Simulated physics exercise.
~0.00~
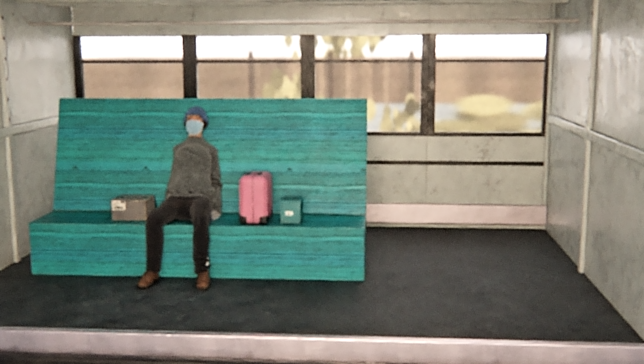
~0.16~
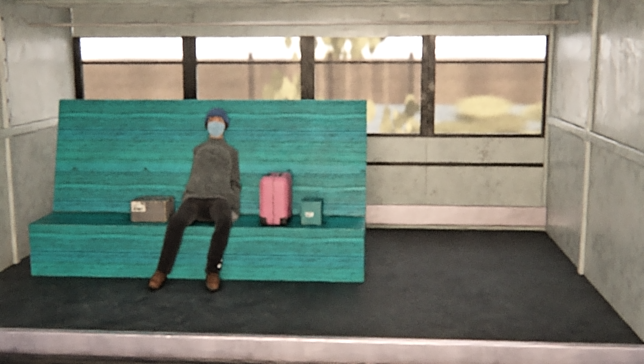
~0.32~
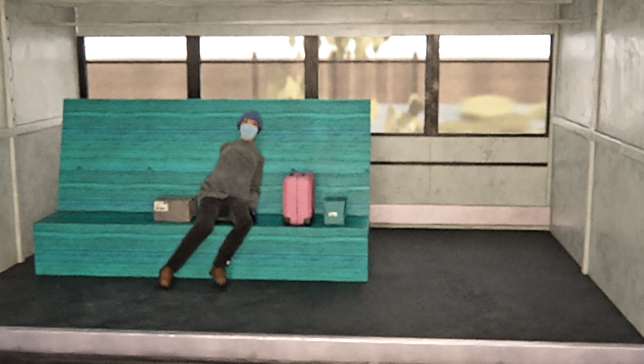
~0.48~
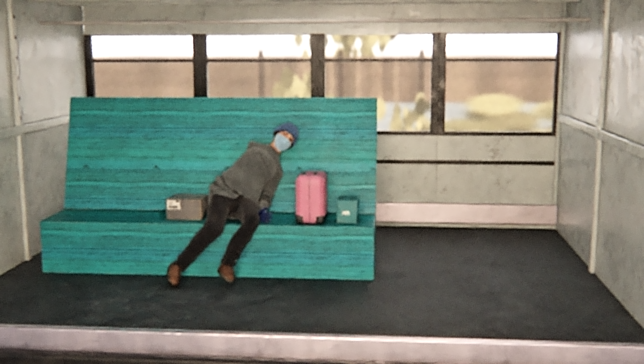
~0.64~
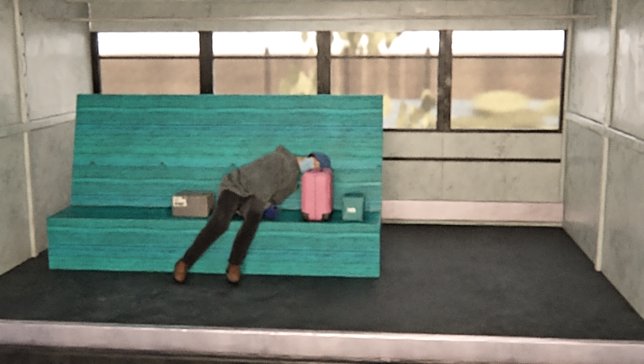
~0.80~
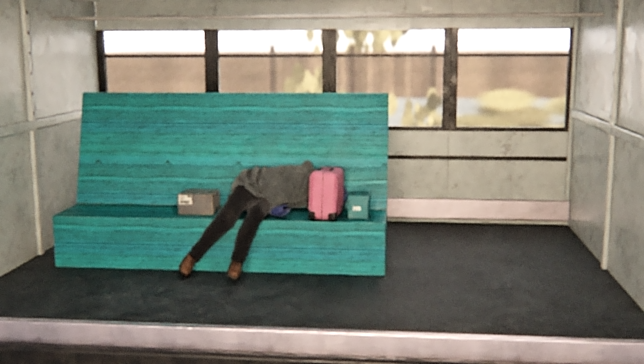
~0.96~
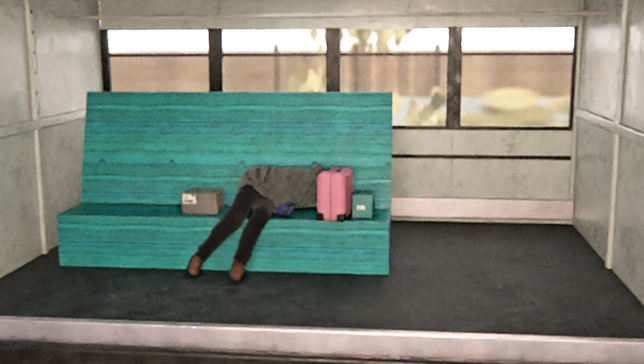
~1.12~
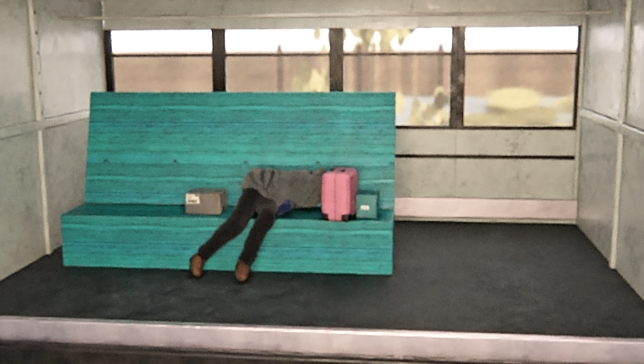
A masked sleeper slumps sideways on a teal bench, ending bent over behind a pink case.
